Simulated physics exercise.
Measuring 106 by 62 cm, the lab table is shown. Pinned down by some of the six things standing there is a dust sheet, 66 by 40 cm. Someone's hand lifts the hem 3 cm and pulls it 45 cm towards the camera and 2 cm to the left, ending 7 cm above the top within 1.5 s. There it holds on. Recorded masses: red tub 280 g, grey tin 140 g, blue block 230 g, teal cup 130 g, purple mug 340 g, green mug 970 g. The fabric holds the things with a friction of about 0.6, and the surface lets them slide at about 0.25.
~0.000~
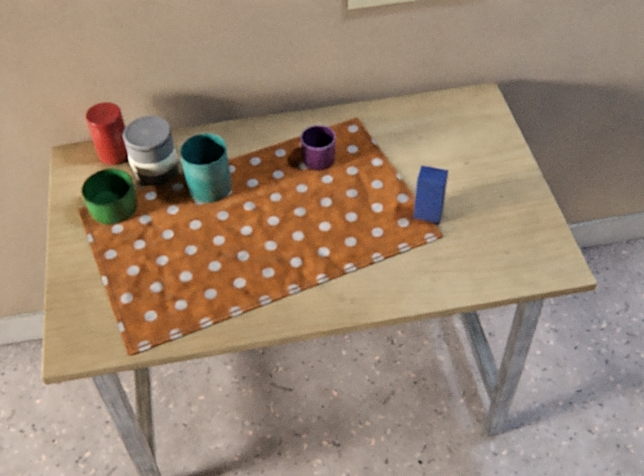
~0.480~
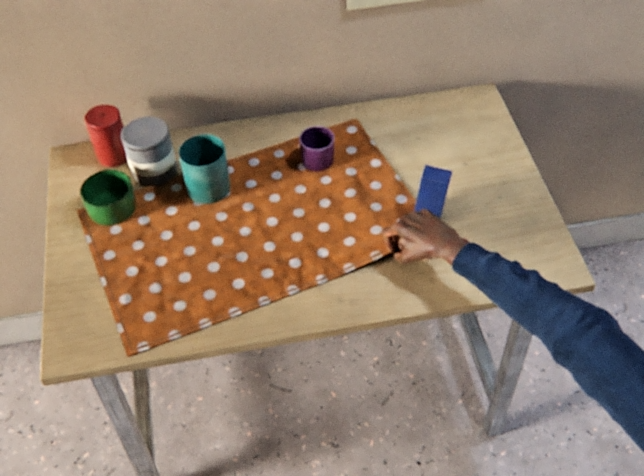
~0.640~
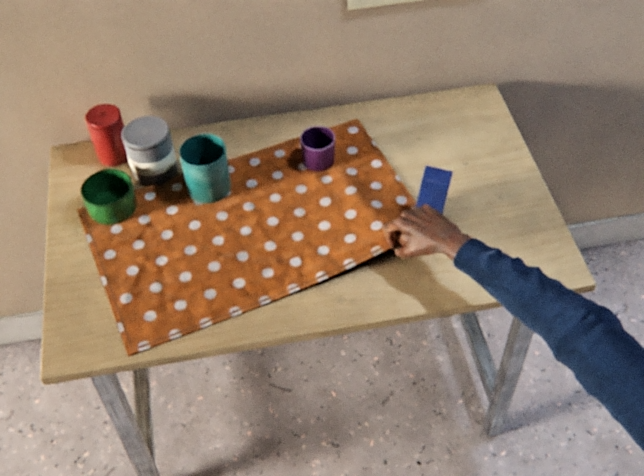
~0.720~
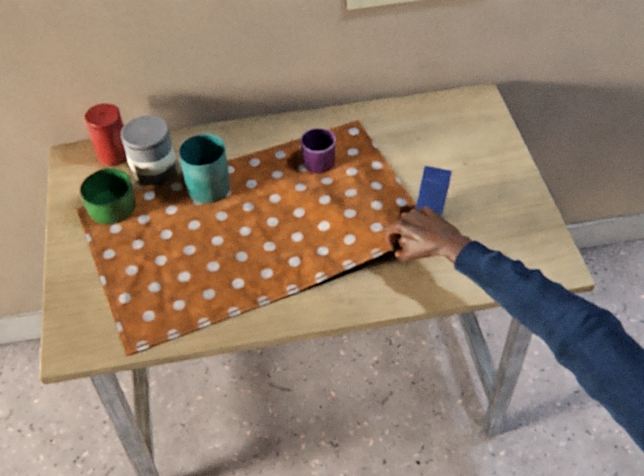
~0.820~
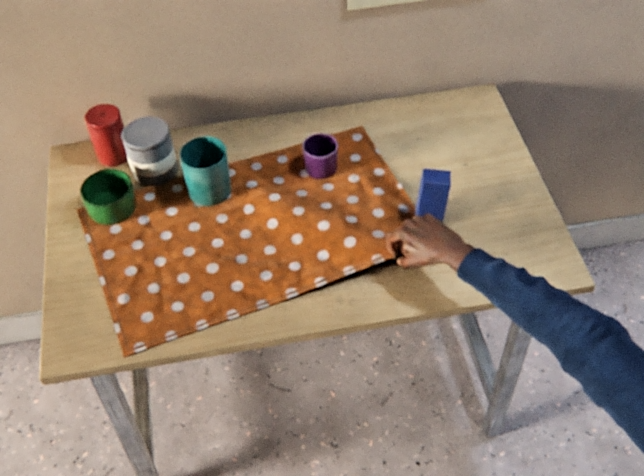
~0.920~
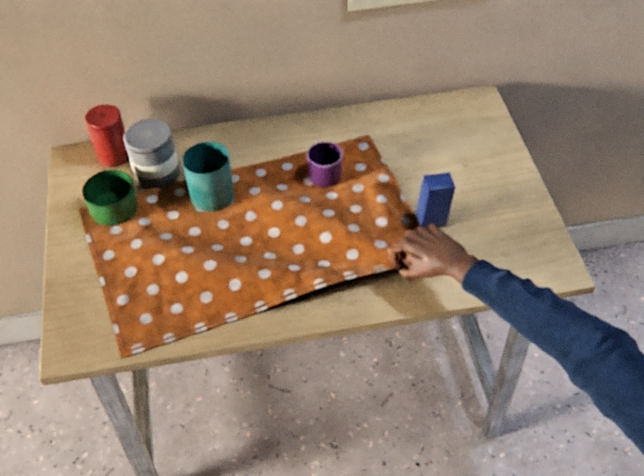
In this clip, a hand reaches in from the right, takes the near right corner of a polka-dotted orange cloth on a table and tugs it slightly towards the camera, the purple mug and teal cup shifting with it.
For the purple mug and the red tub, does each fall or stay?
Watch the purple mug go overboard, watch the red tub hang in there.
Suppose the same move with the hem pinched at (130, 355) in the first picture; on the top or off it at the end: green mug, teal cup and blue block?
Well, in that case the green mug tips off, the teal cup tips off and the blue block survives on top.
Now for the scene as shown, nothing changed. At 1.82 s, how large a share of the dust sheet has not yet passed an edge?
Around 50 percent.
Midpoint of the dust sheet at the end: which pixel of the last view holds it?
Midpoint, last view: Approx. (325, 348).
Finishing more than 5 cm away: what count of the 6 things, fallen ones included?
Total: 4.
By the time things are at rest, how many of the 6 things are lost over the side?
That gives 1.
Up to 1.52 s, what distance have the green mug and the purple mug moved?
I'd put the green mug at some 15 centimetres and the purple mug at some 30 centimetres.
By 1.2 s, 95 % of the dust sheet is still over the top; purple mug 17 cm off its start, teal cup 11 cm off its start, green mug 7 cm off its start.
By 1.5 s, 70 % of the dust sheet is still over the top; purple mug 32 cm off its start, teal cup 21 cm off its start, green mug 15 cm off its start.
By 1.8 s, 50 % of the dust sheet is still over the top; purple mug 45 cm off its start at (426, 286), teal cup 32 cm off its start at (297, 240), green mug 24 cm off its start at (199, 231).
By 2.1 s, 30 % of the dust sheet is still over the top; purple mug over the edge, teal cup 37 cm off its start, green mug 28 cm off its start.
By 3.7 s, 30 % of the dust sheet is still over the top; purple mug over the edge, red tub 0 cm off its start at (102, 115), teal cup 38 cm off its start at (309, 267), green mug 29 cm off its start at (215, 245).
